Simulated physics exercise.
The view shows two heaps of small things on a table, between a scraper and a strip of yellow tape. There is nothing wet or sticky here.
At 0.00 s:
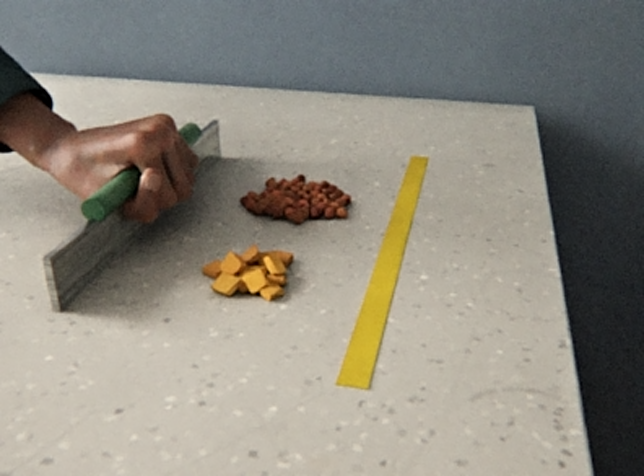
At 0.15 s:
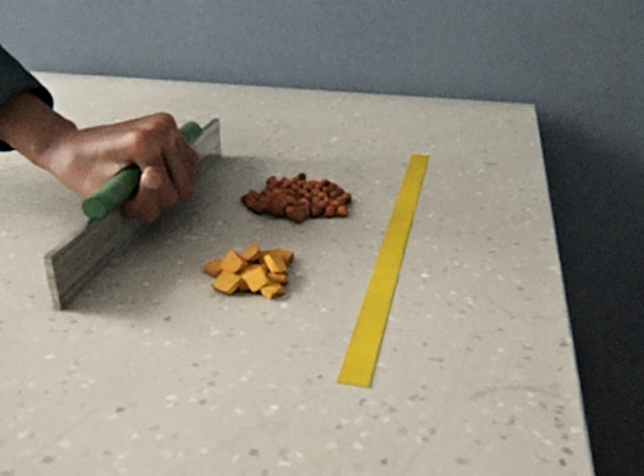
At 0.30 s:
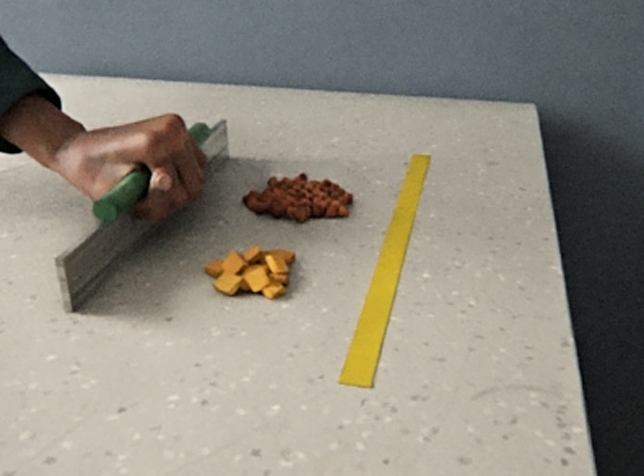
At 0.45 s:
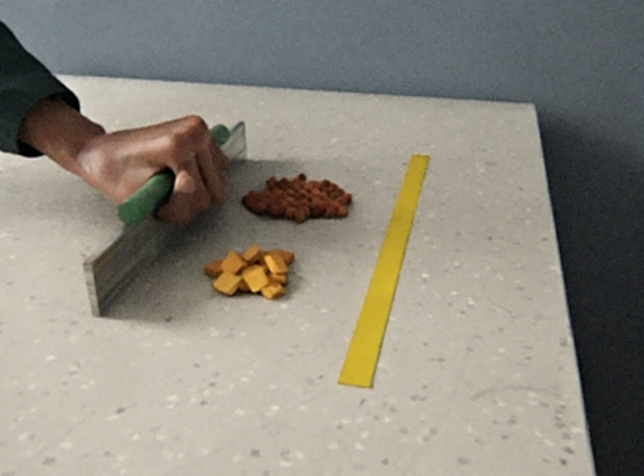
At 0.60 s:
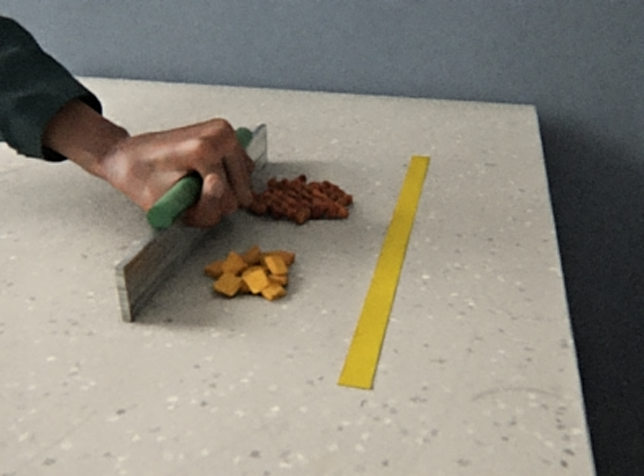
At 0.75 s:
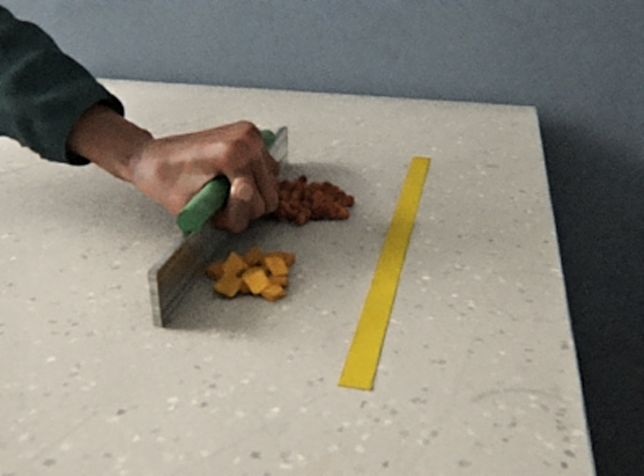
A hand in a dark sleeve, gripping the green handle of a flat scraper, works on a pale speckled table seen from above at an angle, against a blue-grey wall. Right of the blade lie a reddish-brown heap and a nearer orange-yellow one, with yellow tape beyond. The scraper rests, then slides right, meeting the brown heap and nudging it slightly, while the view stays still.
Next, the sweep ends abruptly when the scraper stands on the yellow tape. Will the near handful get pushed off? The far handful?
The near handful? It does not fall. The far handful? It does not fall.
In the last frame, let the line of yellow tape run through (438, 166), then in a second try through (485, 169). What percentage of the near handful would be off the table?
0 % and 0 %.
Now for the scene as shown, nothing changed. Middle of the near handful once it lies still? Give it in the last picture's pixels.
Near (426, 292).
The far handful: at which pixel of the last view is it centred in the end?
About (447, 210).
By 1.25 s, scraper still moving, near (325, 190); near handful all on the table, its front near (351, 292); far handful all on the table, its front near (415, 196).
By 1.76 s, scraper stopped at the yellow tape; near handful all on the table, its front near (451, 305); far handful all on the table, its front near (488, 219).
When it is over (2.2 s), scraper stopped at the yellow tape; near handful all on the table, its front near (451, 305); far handful all on the table, its front near (491, 219).
